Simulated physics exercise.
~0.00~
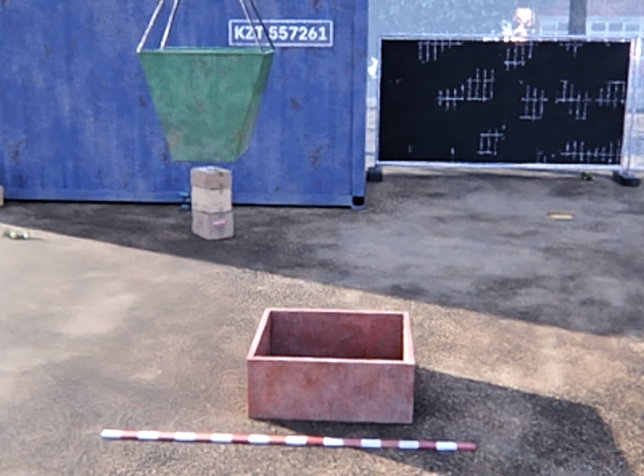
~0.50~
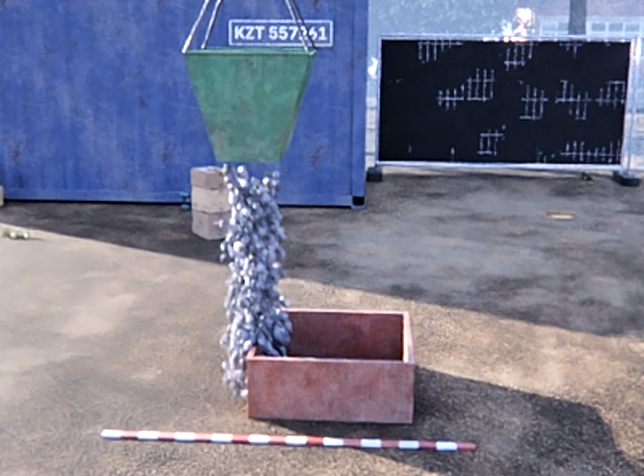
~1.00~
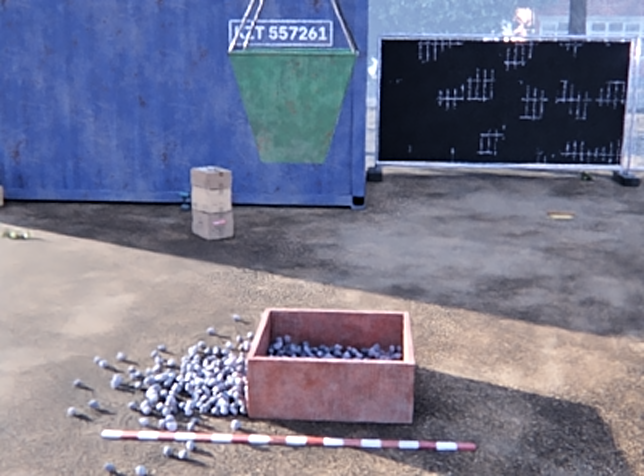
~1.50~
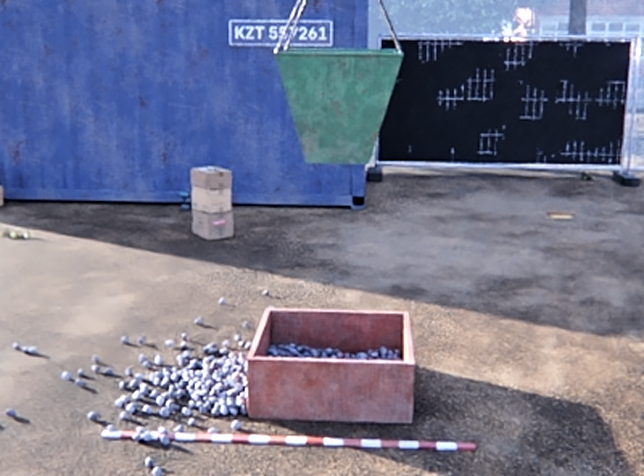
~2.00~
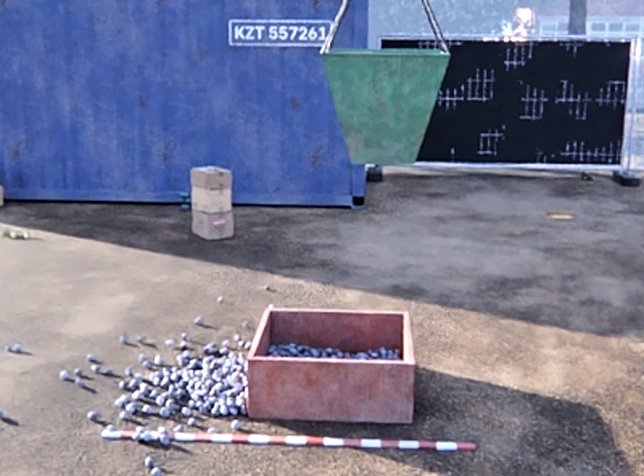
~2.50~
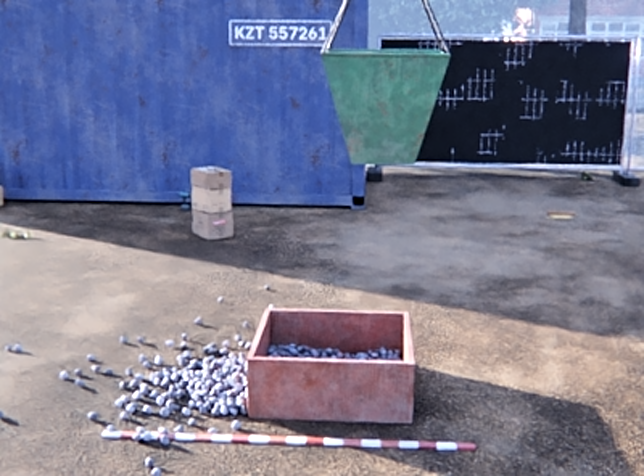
A green skip moving right drops grey stones, most into the red bin, some left of it.
